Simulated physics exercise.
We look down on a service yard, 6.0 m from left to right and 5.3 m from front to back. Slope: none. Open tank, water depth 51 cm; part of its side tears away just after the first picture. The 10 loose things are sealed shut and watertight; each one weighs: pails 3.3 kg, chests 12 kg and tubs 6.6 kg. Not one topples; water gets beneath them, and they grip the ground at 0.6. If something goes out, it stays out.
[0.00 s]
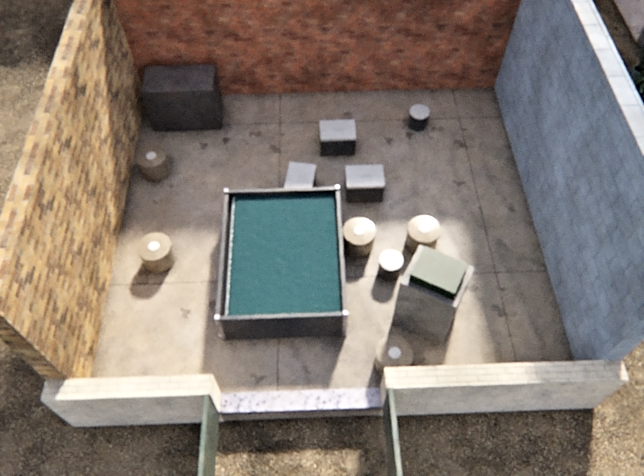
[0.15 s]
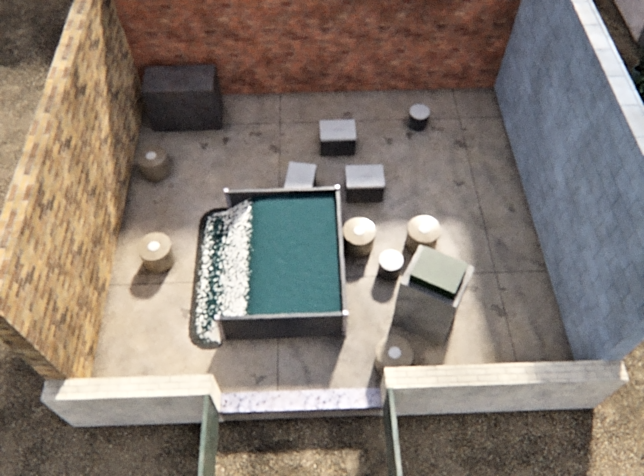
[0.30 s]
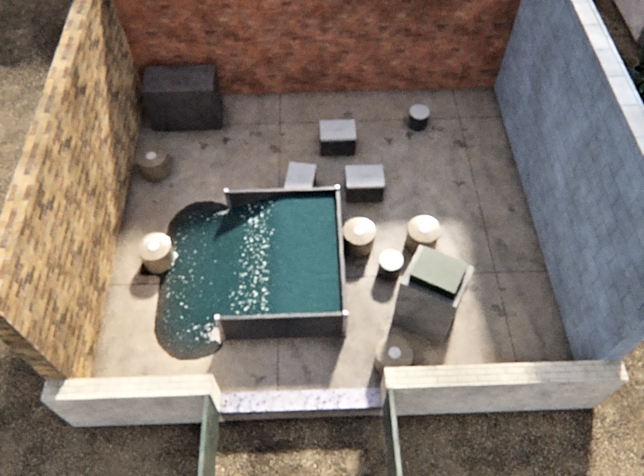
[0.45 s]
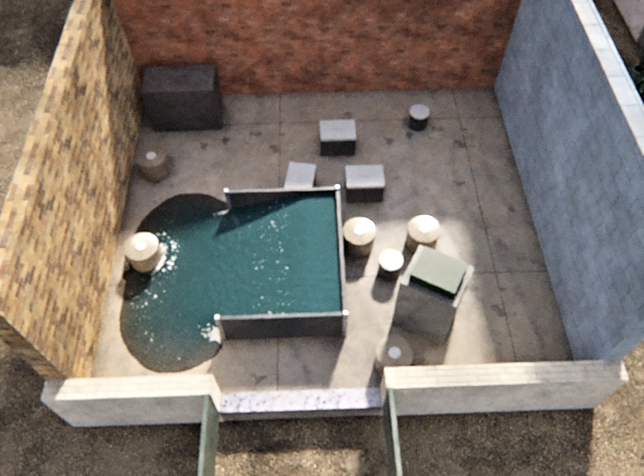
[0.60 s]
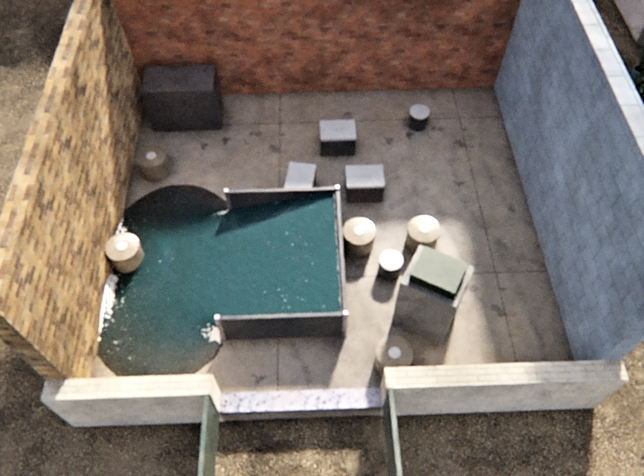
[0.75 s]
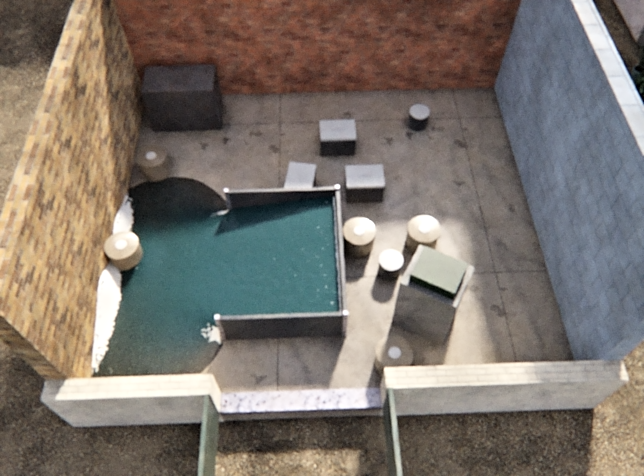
A large open tank of green water in a walled yard lost its left side, and the water poured out across the floor to the left wall, pushing a pale round tub toward that wall.
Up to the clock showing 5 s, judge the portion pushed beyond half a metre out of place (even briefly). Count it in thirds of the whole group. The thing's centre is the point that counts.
The count will not reach a third.
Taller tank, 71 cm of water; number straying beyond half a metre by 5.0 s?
With that change, 5 of them.
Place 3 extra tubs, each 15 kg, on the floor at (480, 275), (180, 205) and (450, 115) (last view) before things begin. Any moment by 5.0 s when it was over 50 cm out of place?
First stays inside, second goes beyond, third stays inside.
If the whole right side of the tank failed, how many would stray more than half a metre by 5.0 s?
Count: 5.
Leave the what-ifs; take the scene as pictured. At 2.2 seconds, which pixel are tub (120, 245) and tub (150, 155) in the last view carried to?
Somewhere about (168, 197) and (196, 123).
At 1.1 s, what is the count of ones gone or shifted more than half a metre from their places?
0.
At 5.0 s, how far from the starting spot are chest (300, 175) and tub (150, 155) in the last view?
In turn: 0 cm, 300 cm.
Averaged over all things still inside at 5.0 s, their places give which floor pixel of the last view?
Close to pixel (377, 203).
After 1.1 s 0 of 10 are over 50 cm from their spots; 1 afloat.
After 2.2 s 2 of 10 are over 50 cm from their spots; 2 afloat.
After 3.5 s 3 of 10 are over 50 cm from their spots; 0 afloat.
After 5.0 s 3 of 10 are over 50 cm from their spots, and 3 have been at some point; 2 afloat.
